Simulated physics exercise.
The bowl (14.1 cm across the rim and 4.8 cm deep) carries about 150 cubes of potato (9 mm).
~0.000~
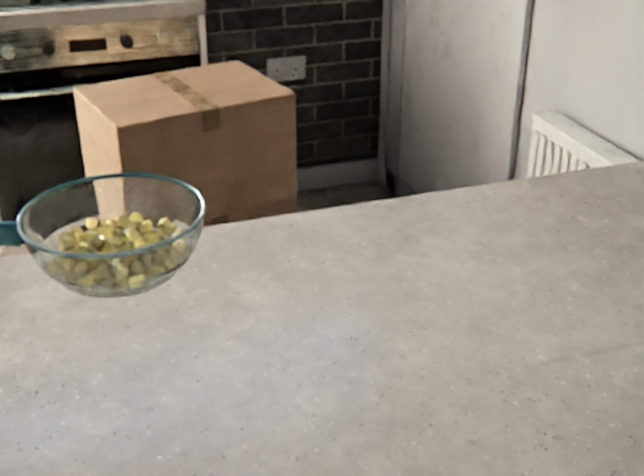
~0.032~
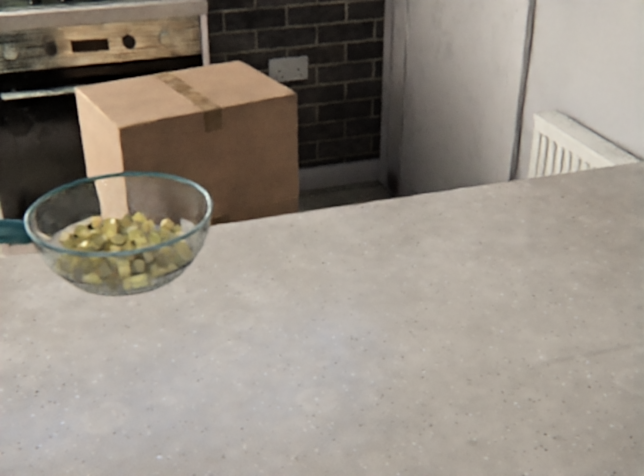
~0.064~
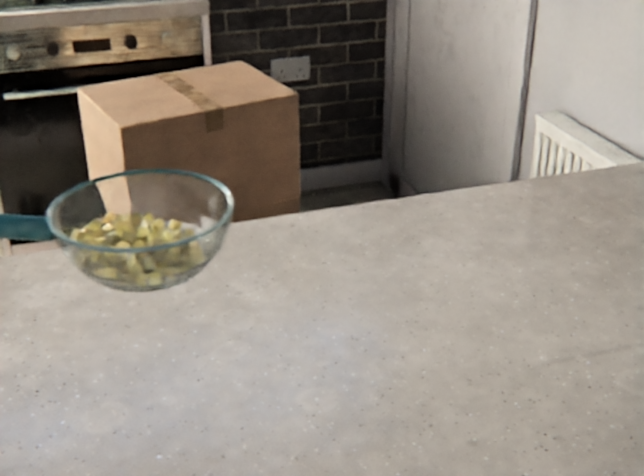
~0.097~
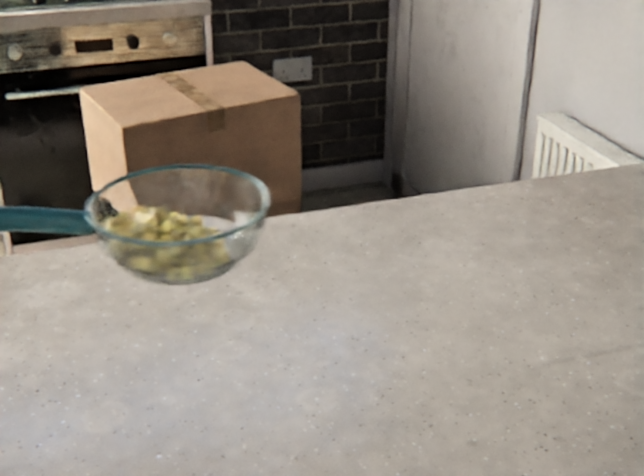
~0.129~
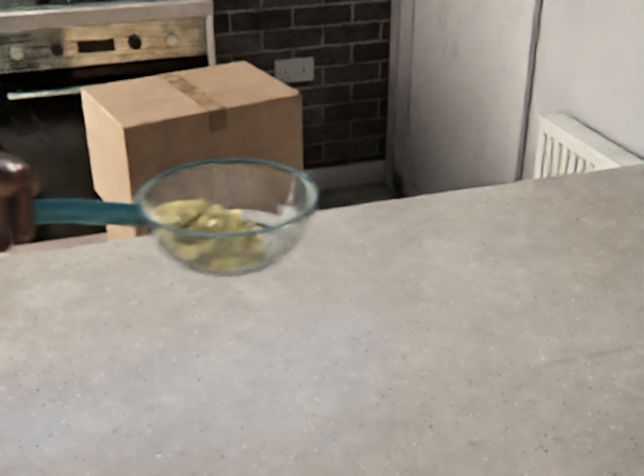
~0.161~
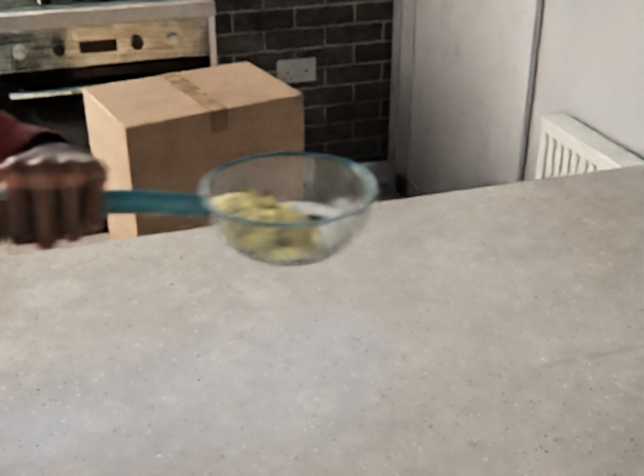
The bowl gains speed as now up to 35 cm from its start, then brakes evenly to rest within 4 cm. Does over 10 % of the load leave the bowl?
Lost: Yes.
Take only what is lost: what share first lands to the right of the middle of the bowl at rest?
About 100 per cent.
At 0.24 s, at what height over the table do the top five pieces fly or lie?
About 22 cm.
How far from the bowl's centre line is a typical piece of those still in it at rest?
Roughly 4.0 cm.
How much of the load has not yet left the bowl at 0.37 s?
Roughly 75 per cent.
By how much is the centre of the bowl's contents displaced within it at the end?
About 3.0 cm.
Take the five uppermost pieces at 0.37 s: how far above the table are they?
Some 36 cm.
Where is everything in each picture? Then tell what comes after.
Bowl at (120, 263); tilt 0 degrees; moved 0.0 cm; leading edge at (202, 199); top of the load at (165, 225), in the first picture.
Bowl at (127, 261); tilt 0 degrees; moved 0.6 cm; leading edge at (209, 198); top of the load at (109, 224), in the second picture.
Bowl at (148, 258); tilt 0 degrees; moved 2.3 cm; leading edge at (229, 195); top of the load at (149, 221), in the third picture.
Bowl at (184, 251); tilt 0 degrees; moved 5.2 cm; leading edge at (264, 190); top of the load at (142, 217), in the fourth picture.
Bowl at (231, 243); tilt 0 degrees; moved 9.2 cm; leading edge at (310, 184); top of the load at (169, 209), in the fifth picture.
Bowl at (290, 233); tilt 0 degrees; moved 14.3 cm; leading edge at (368, 176); top of the load at (238, 200). Its speed is now 1.79 m/s, in the sixth picture.
Then, at 0.24 s, tilt 0 degrees; bowl 100 %; middle of all pieces near (449, 197).
After 0.31 s, tilt 0 degrees; bowl 100 %; middle of all pieces near (584, 161).
After 0.37 s, tilt 0 degrees; bowl 75 %, in the air 25 %; middle of all pieces near (603, 137).
After 0.43 s, tilt 0 degrees; bowl 65 %, in the air 35 %; middle of all pieces near (611, 135).
In the end, at 1.5 s, fallen right of where it stops 40 %, bowl 60 %.
